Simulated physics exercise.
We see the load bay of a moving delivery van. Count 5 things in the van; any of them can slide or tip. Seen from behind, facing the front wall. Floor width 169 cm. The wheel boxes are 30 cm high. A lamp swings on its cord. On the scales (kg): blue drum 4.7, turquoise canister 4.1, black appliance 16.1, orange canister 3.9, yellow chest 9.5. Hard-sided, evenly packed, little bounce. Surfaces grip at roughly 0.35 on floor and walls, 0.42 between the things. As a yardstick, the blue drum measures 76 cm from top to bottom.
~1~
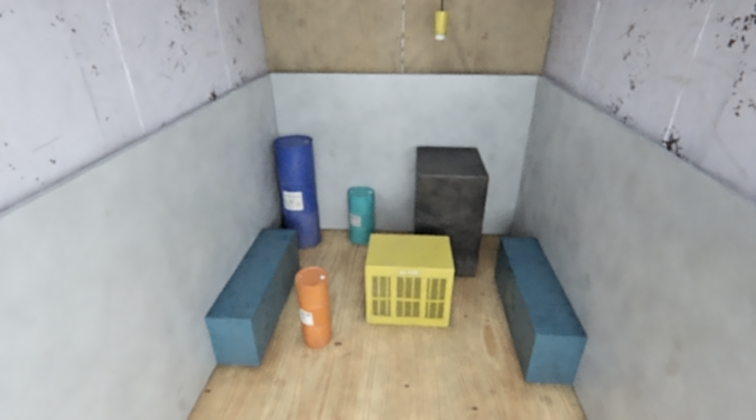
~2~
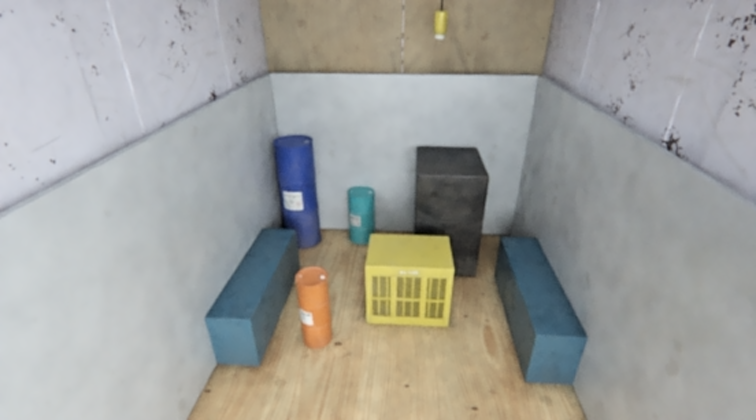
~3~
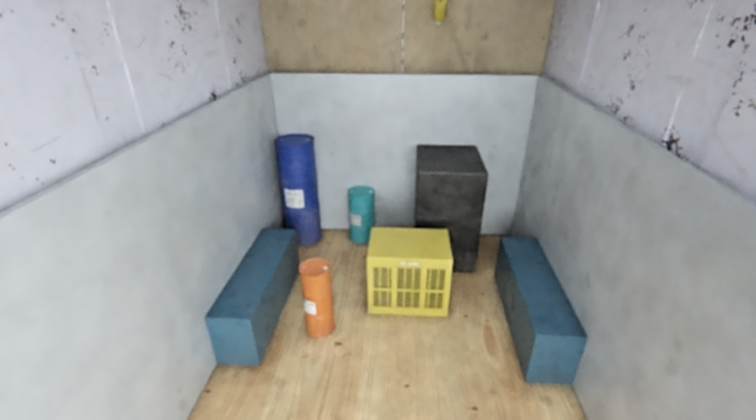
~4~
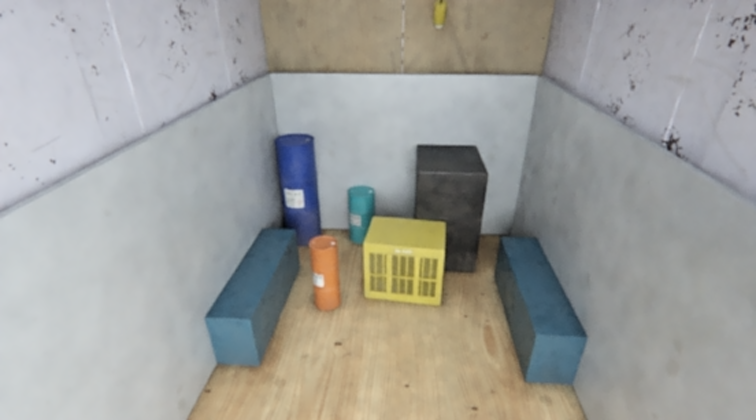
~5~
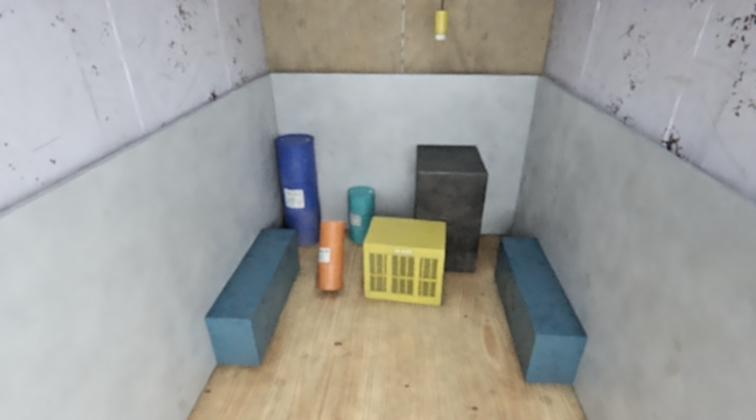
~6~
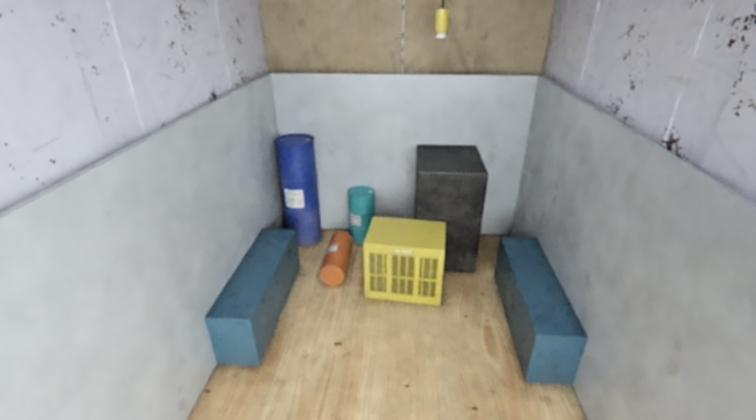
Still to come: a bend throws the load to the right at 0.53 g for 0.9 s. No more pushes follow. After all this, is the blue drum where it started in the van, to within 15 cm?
The blue drum ends elsewhere.
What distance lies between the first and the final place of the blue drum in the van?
Some 62 cm.
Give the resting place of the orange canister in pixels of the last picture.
Near (409, 262).
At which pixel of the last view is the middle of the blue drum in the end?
At about (378, 228).
Then, 0.60 s past the last view, force 0.53 g right; blue drum at 4° to upright near (310, 190); orange canister on its side; yellow chest shifted 19 cm.
Then, 0.80 s past the last view, force 0.42 g right; blue drum at 23° to upright near (329, 190); orange canister on its side; yellow chest shifted 29 cm.
Then, 1.00 s past the last view, smooth; blue drum at 54° to upright near (361, 200); orange canister on its side; turquoise canister shifted 38 cm.
Finally, on their side or leaning hard in the van, blue drum and orange canister; not toppled but over 15 cm from the start, turquoise canister, black appliance and yellow chest. In the last view, blue drum near (378, 228).
